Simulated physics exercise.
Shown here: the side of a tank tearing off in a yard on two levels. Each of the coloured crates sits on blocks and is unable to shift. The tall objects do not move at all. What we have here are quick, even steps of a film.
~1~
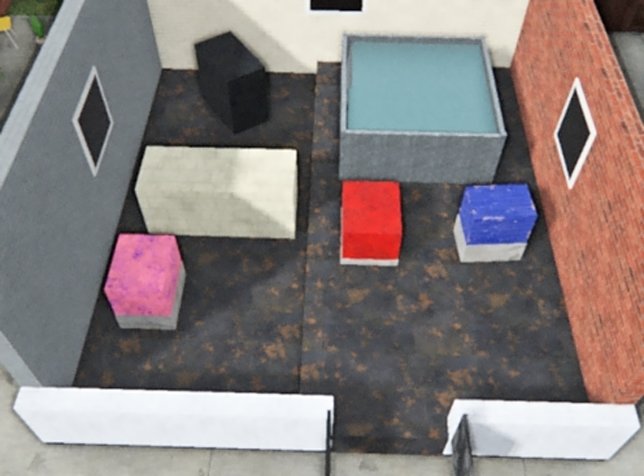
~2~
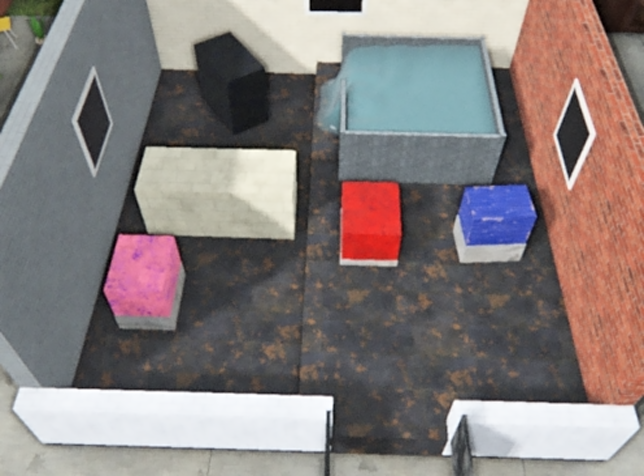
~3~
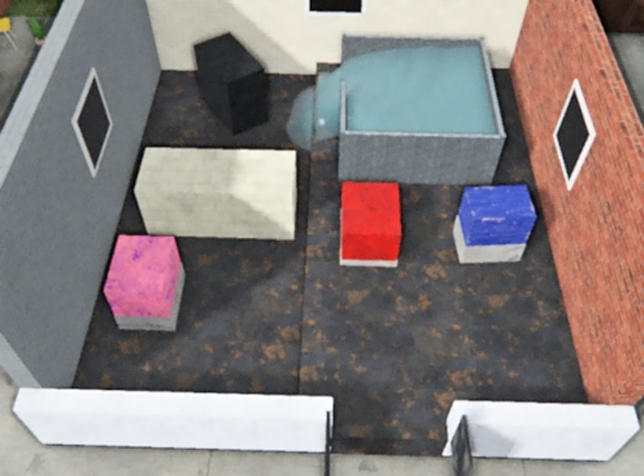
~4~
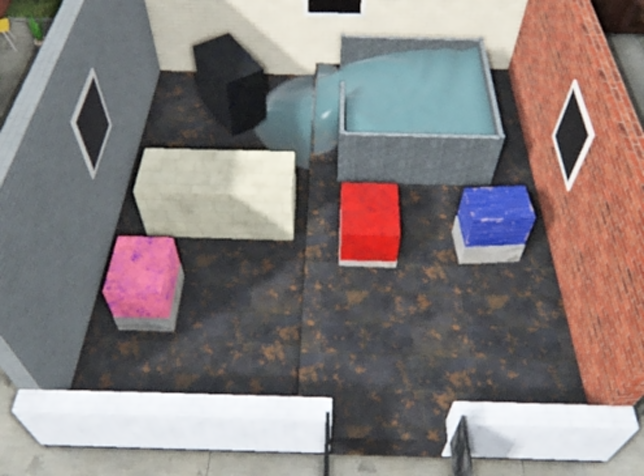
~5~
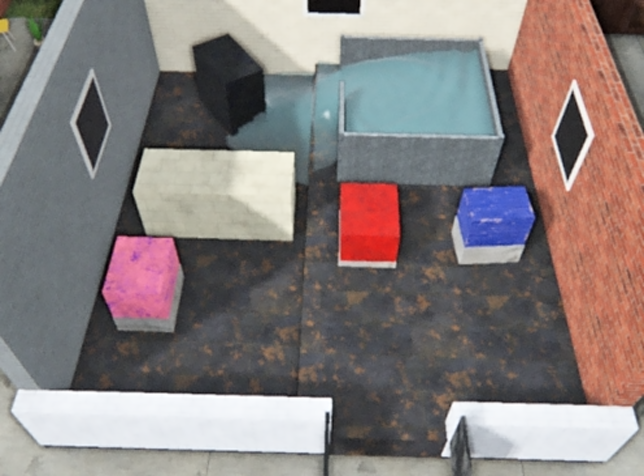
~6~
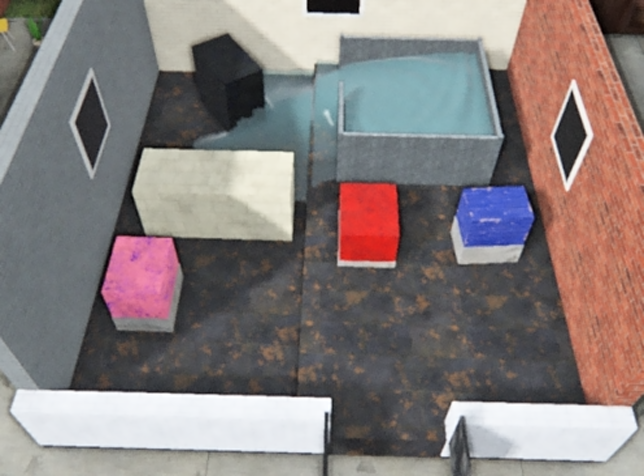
A walled yard held a raised tank of still water, a pale block and coloured crates; then the tank's left side opened and water poured out, spreading leftward across the ground toward the black block.
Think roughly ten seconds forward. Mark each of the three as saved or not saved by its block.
Pink crate - saved; blue crate - saved; red crate - saved.
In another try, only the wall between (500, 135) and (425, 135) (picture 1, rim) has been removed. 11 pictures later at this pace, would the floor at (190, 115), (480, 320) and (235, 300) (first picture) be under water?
In order: Spared, swamped, spared.
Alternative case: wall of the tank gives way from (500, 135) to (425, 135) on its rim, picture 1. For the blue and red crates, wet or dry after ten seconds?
I expect blue goes wet while red goes wet.
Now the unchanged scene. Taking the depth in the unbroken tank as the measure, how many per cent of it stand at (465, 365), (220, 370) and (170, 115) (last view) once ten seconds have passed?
About 0, 25 and 25 percent, in that order.
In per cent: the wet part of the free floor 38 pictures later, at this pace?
By my count, 65 percent.
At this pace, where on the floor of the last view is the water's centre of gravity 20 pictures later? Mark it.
Point: (305, 143).
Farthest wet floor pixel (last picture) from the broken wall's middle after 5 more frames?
(114, 234).
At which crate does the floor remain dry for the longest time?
Last is the one in blue.
A moment on, water covers 25 % of the floor; the pink crate not reached, the blue crate not reached, the red crate water round its plinth.
Next, water covers 30 % of the floor; the pink crate water round its plinth, the blue crate not reached, the red crate water round its plinth.
Then, water covers 45 % of the floor; the pink crate water round its plinth, the blue crate not reached, the red crate water round its plinth.
Later, water covers 65 % of the floor; the pink crate water round its plinth, the blue crate water round its plinth, the red crate water round its plinth.
In the end, water covers 70 % of the floor; the pink crate stayed above the water, the blue crate stayed above the water, the red crate stayed above the water.
